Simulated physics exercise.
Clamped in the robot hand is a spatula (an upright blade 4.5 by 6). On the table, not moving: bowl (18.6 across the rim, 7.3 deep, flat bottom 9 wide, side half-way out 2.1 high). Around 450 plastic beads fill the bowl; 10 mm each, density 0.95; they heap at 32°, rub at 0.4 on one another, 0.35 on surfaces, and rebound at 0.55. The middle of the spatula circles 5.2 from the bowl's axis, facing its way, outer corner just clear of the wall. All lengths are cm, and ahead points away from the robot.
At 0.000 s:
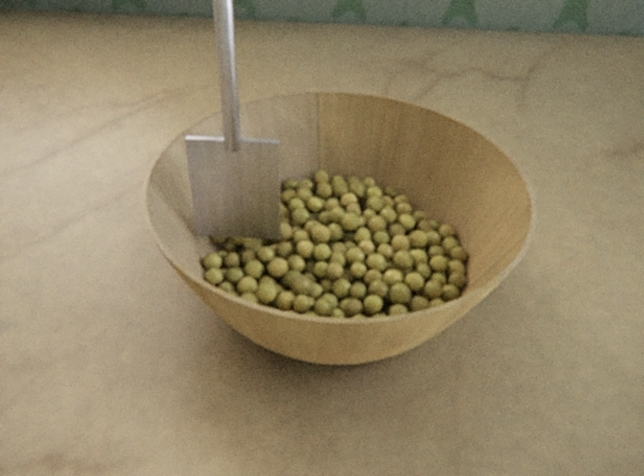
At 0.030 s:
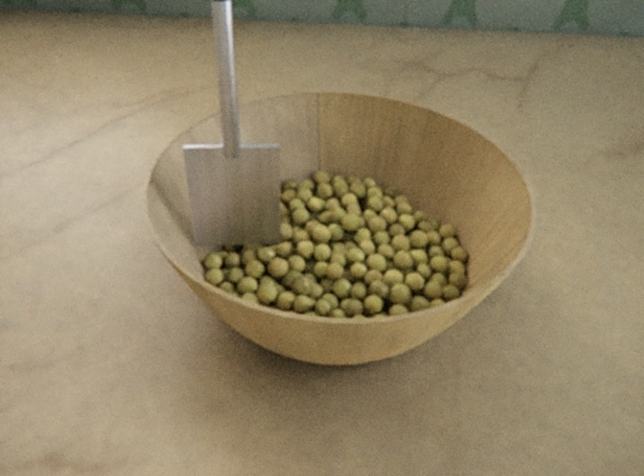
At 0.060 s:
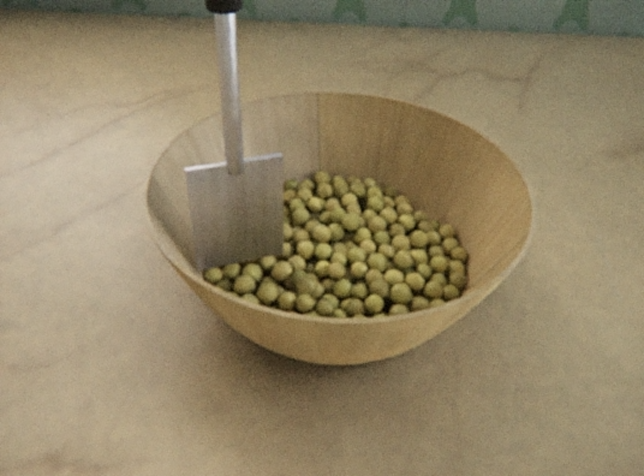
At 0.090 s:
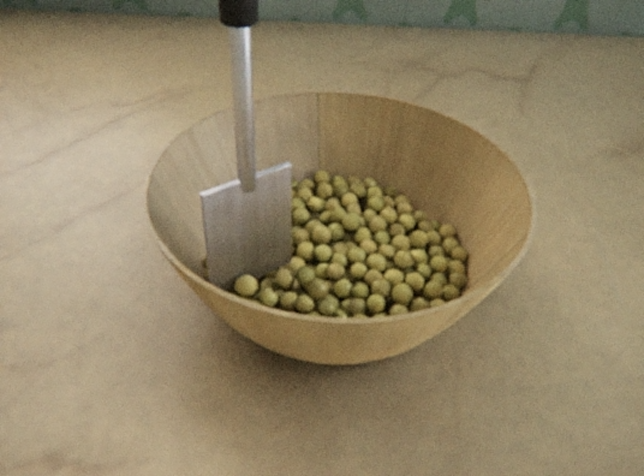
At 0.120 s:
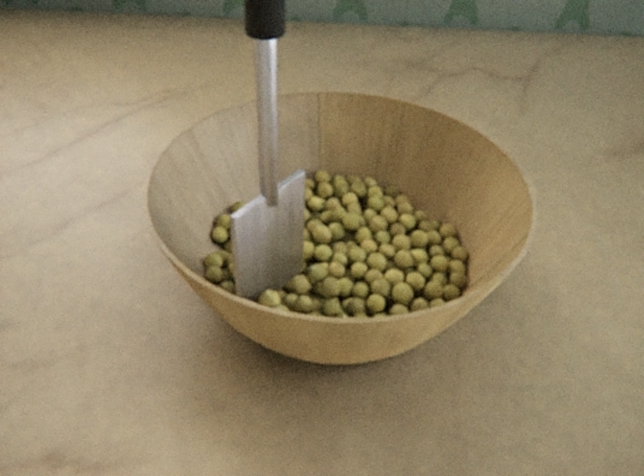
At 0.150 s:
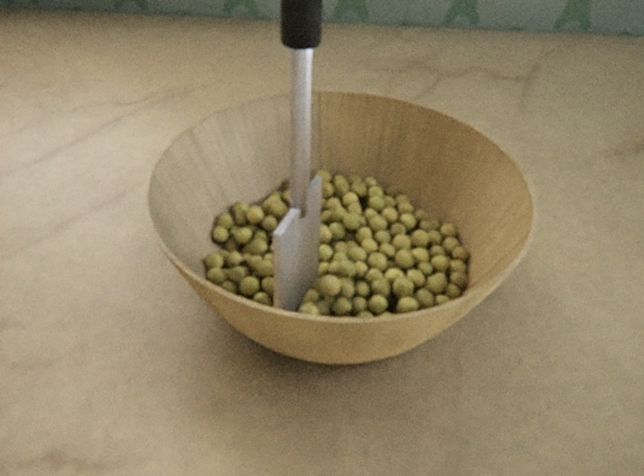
In the video, a dark-handled metal spatula stands in a wooden bowl of small round green beads, then sweeps from the left side toward the front centre, turning nearly edge-on and nudging nearby beads while the bowl stays still.
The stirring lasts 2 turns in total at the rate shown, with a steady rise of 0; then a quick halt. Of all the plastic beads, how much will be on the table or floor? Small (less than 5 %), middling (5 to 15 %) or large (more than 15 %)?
Answer: Small; less than 5 % of the plastic beads finish on the table or floor.
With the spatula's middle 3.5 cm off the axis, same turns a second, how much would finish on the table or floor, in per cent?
It would be near 0 per cent.
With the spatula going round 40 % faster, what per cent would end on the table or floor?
It would be near 5 per cent.
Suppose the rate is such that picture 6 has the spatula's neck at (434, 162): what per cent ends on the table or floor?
Some 15 per cent.
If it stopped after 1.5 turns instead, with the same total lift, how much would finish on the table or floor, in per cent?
Then about 0 per cent.
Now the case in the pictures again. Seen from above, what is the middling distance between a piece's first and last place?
Roughly 1 cm.
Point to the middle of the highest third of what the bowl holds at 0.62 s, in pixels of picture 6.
Near (280, 228).
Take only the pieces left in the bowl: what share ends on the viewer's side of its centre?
About 60 per cent.
After 0.62 s, 326° round, highest piece 8 above the table; 445 in the bowl, 2 in flight or on the tool.
After 1.10 s, 221° round, highest piece 7 above the table; 443 in the bowl, 4 on the table or floor.
After 1.53 s, 0° round, highest piece 6 above the table; 443 in the bowl, 4 on the table or floor.
After 2.23 s, 0° round, highest piece 5 above the table; 443 in the bowl, 4 on the table or floor.
At rest, 443 in the bowl, 4 on the table or floor. That is 1 % on the table or floor.
